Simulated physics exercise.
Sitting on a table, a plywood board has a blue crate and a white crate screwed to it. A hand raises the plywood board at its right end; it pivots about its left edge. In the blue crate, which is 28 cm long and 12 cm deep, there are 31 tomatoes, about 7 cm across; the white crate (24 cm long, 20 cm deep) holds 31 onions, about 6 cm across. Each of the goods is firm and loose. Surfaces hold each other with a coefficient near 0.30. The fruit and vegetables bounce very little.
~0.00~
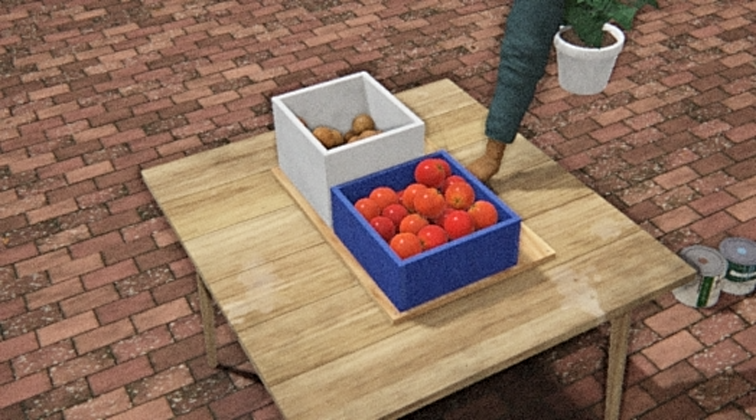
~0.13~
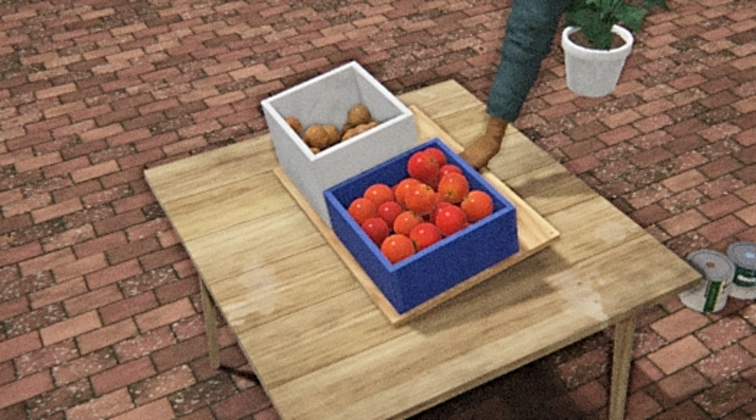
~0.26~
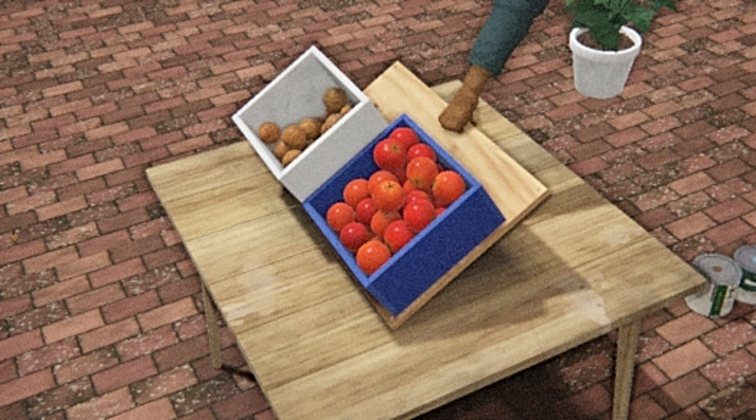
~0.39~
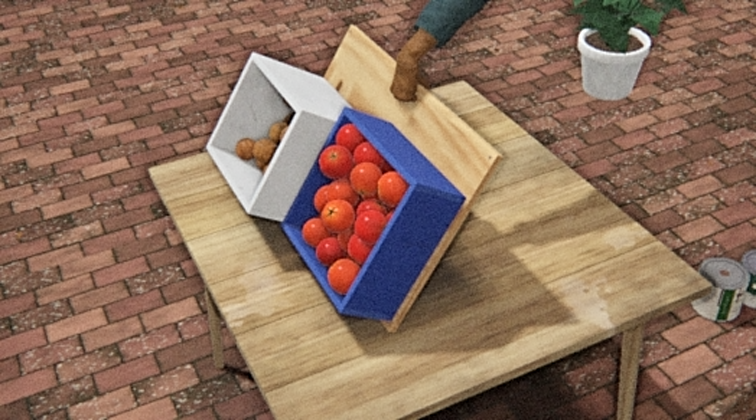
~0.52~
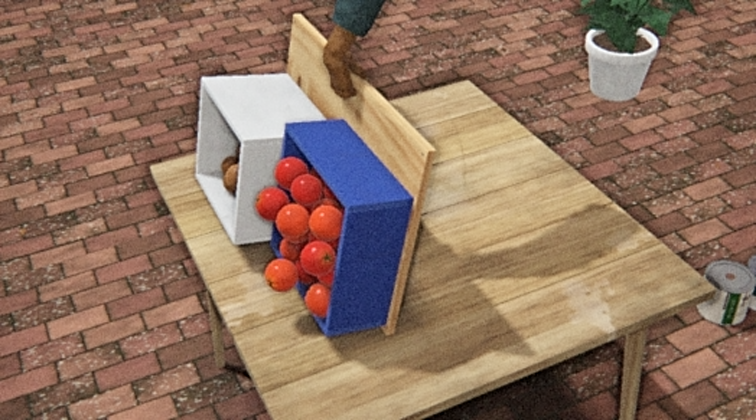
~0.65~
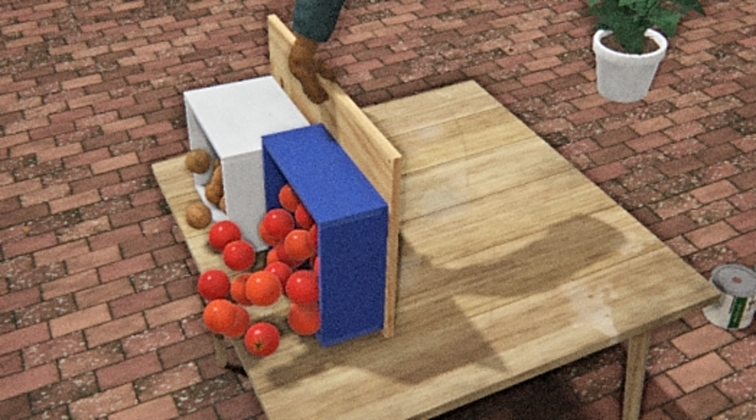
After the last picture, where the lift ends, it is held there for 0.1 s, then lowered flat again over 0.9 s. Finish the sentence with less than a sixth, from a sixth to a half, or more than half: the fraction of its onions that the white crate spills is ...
The fraction it spills is from a sixth to a half.
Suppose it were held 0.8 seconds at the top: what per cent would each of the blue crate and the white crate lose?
Blue crate: 70%, white crate: 40%.
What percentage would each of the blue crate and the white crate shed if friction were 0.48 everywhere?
Then the blue crate sheds 60 per cent, while the white crate sheds 30 per cent.
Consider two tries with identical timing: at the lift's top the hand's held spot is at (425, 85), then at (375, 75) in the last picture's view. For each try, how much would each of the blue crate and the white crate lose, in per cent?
First try, then second: The blue crate sheds 20 then 30 per cent, and the white crate sheds 0 then 0 per cent.
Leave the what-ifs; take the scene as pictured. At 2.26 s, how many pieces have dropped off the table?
That count sits near 25.
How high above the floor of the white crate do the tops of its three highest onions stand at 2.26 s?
12 centimetres high, more or less.
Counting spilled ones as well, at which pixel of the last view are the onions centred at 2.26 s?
In the last picture they centre on about (323, 171).
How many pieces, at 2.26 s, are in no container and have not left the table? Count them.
About 8 of them.
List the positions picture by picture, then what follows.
In the first picture (each is followed by its nearest rim corner in this view; the camera moves round a little), white crate, (329, 152); blue crate, (404, 262); 0° from level; none out.
In the second picture, white crate, (316, 157); blue crate, (394, 268); 9° from level.
In the third picture, white crate, (282, 174); blue crate, (369, 281); 31° from level.
In the fourth picture, white crate, (250, 207); blue crate, (342, 306); 56° from level.
In the fifth picture, white crate, (234, 238); blue crate, (326, 330); 78° from level; 4 out, the lowest tomato at (281, 276).
In the sixth picture, white crate, (231, 252); blue crate, (321, 341); 87° from level; 10 out, the lowest tomato at (234, 321).
After 0.91 s, tilt 80°; blue crate 10 in, 21 out and white crate 23 in, 8 out.
After 1.23 s, tilt 39°; blue crate 10 in, 21 out and white crate 19 in, 12 out.
After 1.68 s, tilt 0°; blue crate 10 in, 21 out and white crate 19 in, 12 out.
When it is over (at 2.26 s), blue crate 10 in, 21 out and white crate 19 in, 12 out. Asked share, 12 of 31, 39 per cent.
